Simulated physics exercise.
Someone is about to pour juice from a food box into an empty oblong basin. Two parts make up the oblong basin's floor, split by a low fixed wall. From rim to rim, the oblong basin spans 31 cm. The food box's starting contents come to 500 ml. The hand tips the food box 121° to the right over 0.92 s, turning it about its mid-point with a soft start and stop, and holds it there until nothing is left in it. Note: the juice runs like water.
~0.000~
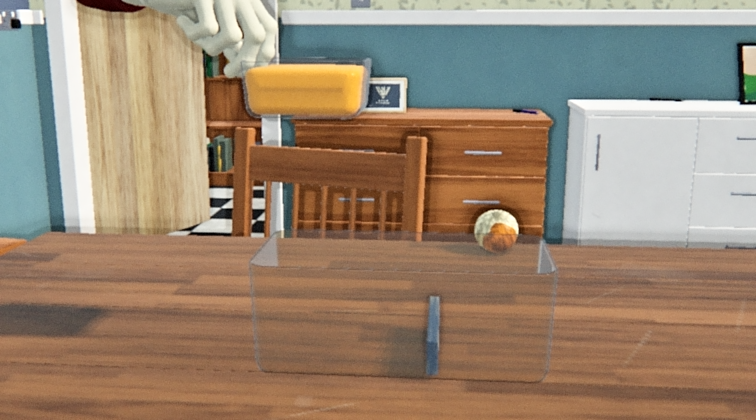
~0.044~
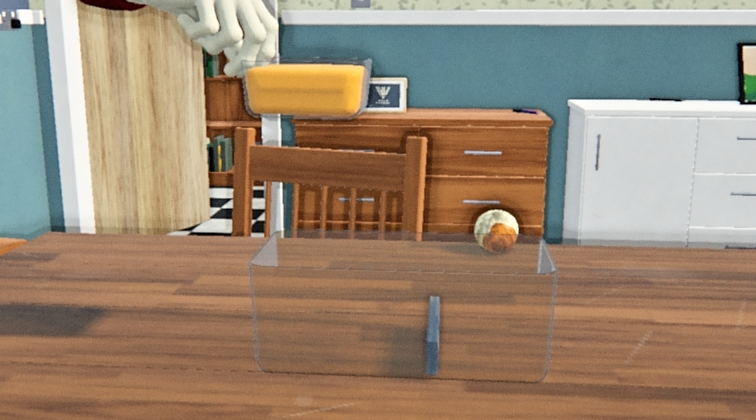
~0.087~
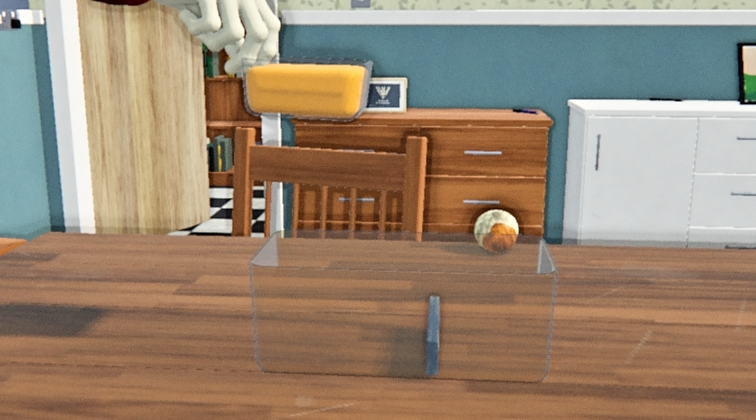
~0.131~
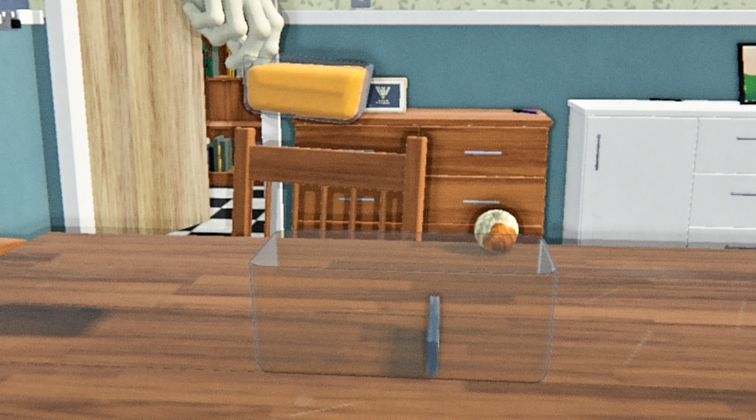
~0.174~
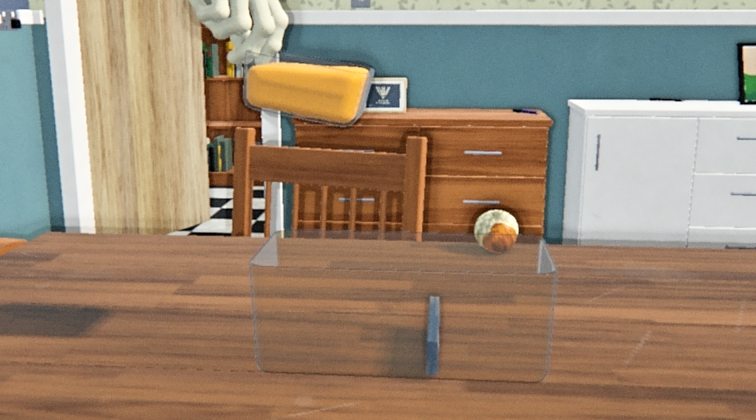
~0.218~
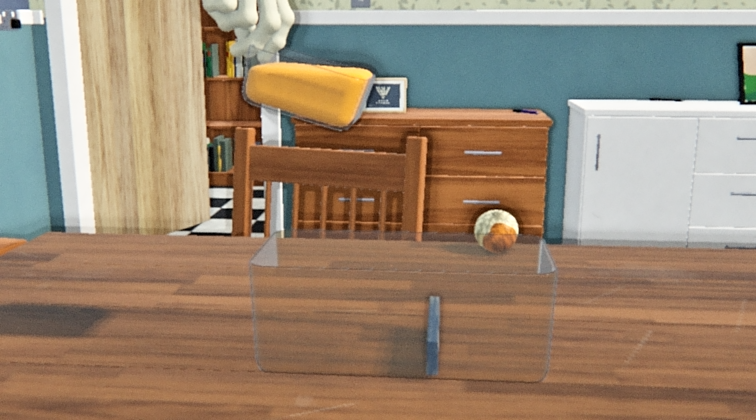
At the start, a skeletal white hand is by a clear food box of orange-yellow juice, held level above a wooden table with an empty, divided clear basin. The box then slowly tilts to the right, gradually leaning further, while the basin below stays still and empty.
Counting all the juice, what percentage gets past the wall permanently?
The share past the wall is about 50 per cent.
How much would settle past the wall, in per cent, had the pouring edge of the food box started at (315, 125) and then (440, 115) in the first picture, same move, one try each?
10 per cent first, 80 per cent second.
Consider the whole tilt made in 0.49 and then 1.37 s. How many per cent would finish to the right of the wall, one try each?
It comes to 20 per cent, and then 60 per cent.
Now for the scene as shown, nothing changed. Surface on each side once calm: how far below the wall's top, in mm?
The left comes to roughly 28 mm and the right to roughly 22 mm.
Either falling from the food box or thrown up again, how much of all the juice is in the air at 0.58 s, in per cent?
Roughly 54 %.
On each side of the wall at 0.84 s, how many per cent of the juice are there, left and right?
Near 42 on the left, 50 on the right.
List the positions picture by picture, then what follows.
In the first picture, it leans 0°; its right rim is at (367, 63); the juice meets the walls at (255, 68) and (365, 70); the oblong basin's rim runs from (263, 248) to (549, 255); the wall's top is at (434, 319).
In the second picture, it leans 1°; its right rim is at (367, 63); the juice meets the walls at (255, 68) and (365, 70).
In the third picture, it leans 3°; its right rim is at (368, 65); the juice meets the walls at (256, 67) and (366, 71).
In the fourth picture, it leans 6°; its right rim is at (369, 69); the juice meets the walls at (257, 67) and (367, 71).
In the fifth picture, it leans 10°; its right rim is at (370, 74); the juice meets the walls at (258, 67) and (368, 73).
In the sixth picture, it leans 16°; its right rim is at (371, 80); the juice meets the walls at (258, 67) and (371, 74).
By 0.58 s the tilt is 84° and 19 per cent is still to pour, 7 is left of the wall and 20 right of it.
By 0.84 s the tilt is 119° and 1 per cent is still to pour, 42 is left of the wall and 50 right of it.
By 1.12 s the tilt is 121° and 0 per cent is still to pour, 48 is left of the wall and 50 right of it.
By 1.42 s the tilt is 121° and 0 per cent is still to pour, 48 is left of the wall and 50 right of it.
At rest 48 per cent lies left of the wall, 50 right of it and 2 outside.
